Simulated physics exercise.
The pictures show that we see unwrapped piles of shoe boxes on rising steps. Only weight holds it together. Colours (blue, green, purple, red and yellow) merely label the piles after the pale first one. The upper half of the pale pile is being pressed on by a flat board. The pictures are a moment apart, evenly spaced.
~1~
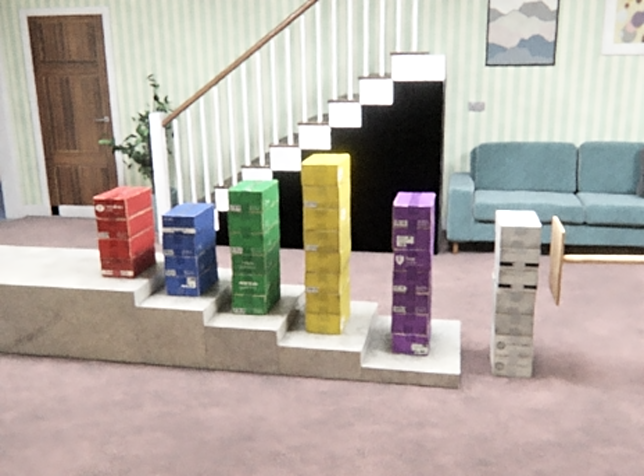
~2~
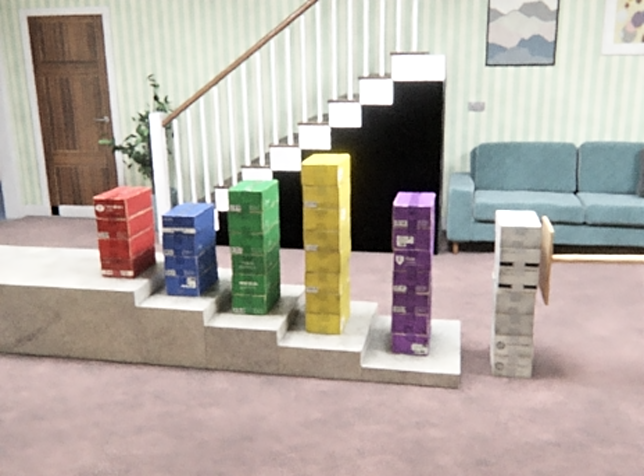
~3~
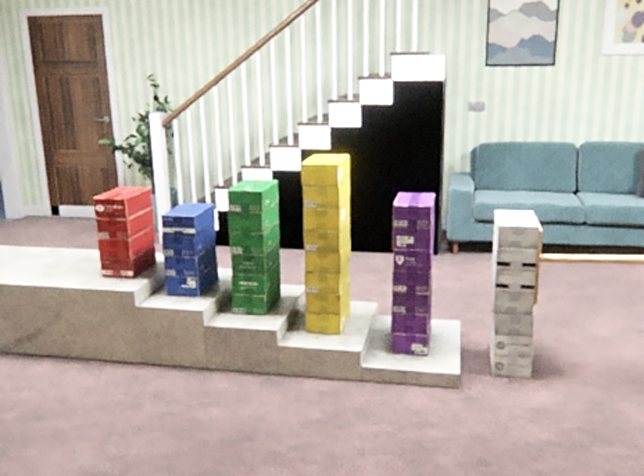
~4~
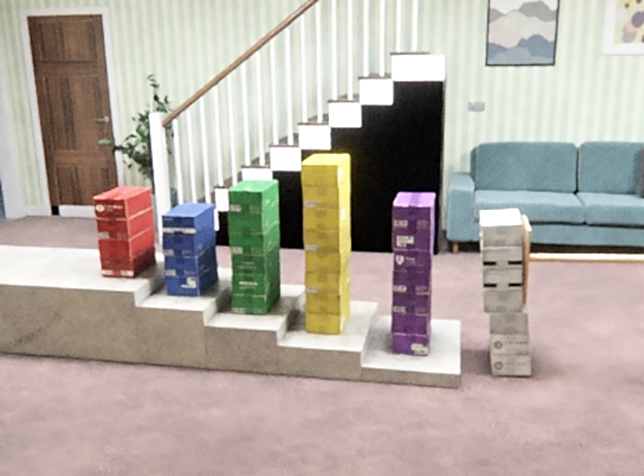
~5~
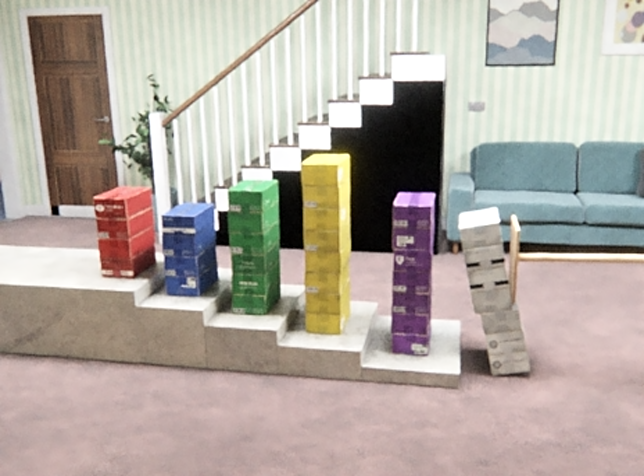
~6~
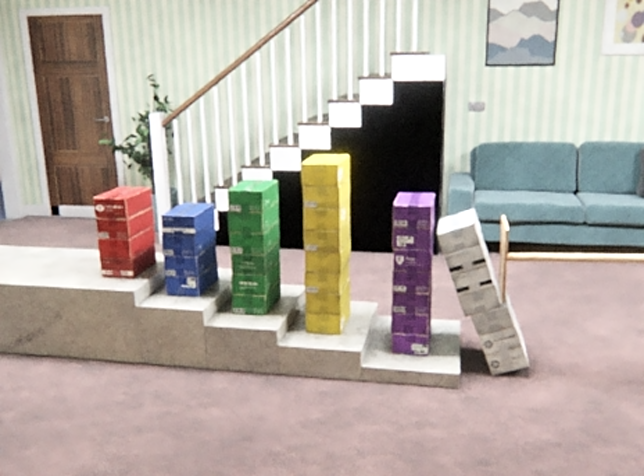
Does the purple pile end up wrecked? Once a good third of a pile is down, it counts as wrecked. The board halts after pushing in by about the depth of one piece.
Yes.
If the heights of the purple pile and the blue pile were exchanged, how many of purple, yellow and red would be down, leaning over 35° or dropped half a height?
Final count down: Purple = 0; yellow = 0; red = 0.
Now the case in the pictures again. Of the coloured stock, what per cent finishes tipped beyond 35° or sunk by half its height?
55 %, roughly.
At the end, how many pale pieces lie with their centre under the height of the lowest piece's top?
2 in all.
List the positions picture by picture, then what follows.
In the first frame (places mark the middle of the side facing us), board (561, 259) not yet touching; top purple box (412, 217); top yellow box (320, 175); the rest undisturbed.
Board (550, 259) not yet touching; top purple box (412, 217), in the second frame.
Board (539, 258) pushing; top purple box (412, 217), in the third frame.
Board (528, 258) pushing, top of the pale pile leaning barely; top purple box (412, 217); the rest undisturbed, in the fourth frame.
Board (517, 257) pushing, top of the pale pile leaning a little; top purple box (412, 217); the rest undisturbed, in the fifth frame.
Board (506, 257) pushing, top of the pale pile leaning clearly; top purple box (412, 217); top yellow box (320, 175); the rest undisturbed, in the sixth frame.
Soon after the last picture, 7 of the pale pile down; none of the 7 purple boxes down (0 of 29 in all colours); top purple box leaning a little.
A little later, 7 of the pale pile down; 6 of the 7 purple boxes down (6 of 29 in all colours); top purple box leaning clearly, half its height lower; top yellow box leaning a little.
Later still, 7 of the pale pile down; 6 of the 7 purple boxes down (14 of 29 in all colours); top purple box leaning well over, some two heights lower; top yellow box leaning clearly, half its height lower.
At rest, 7 of the pale pile down; 6 of the 7 purple boxes down (16 of 29 in all colours); top purple box leaning well over, some two heights lower; top green box leaning well over, half its height lower. As the last picture would show them, middles, top purple box near (303, 248), top green box near (172, 202).
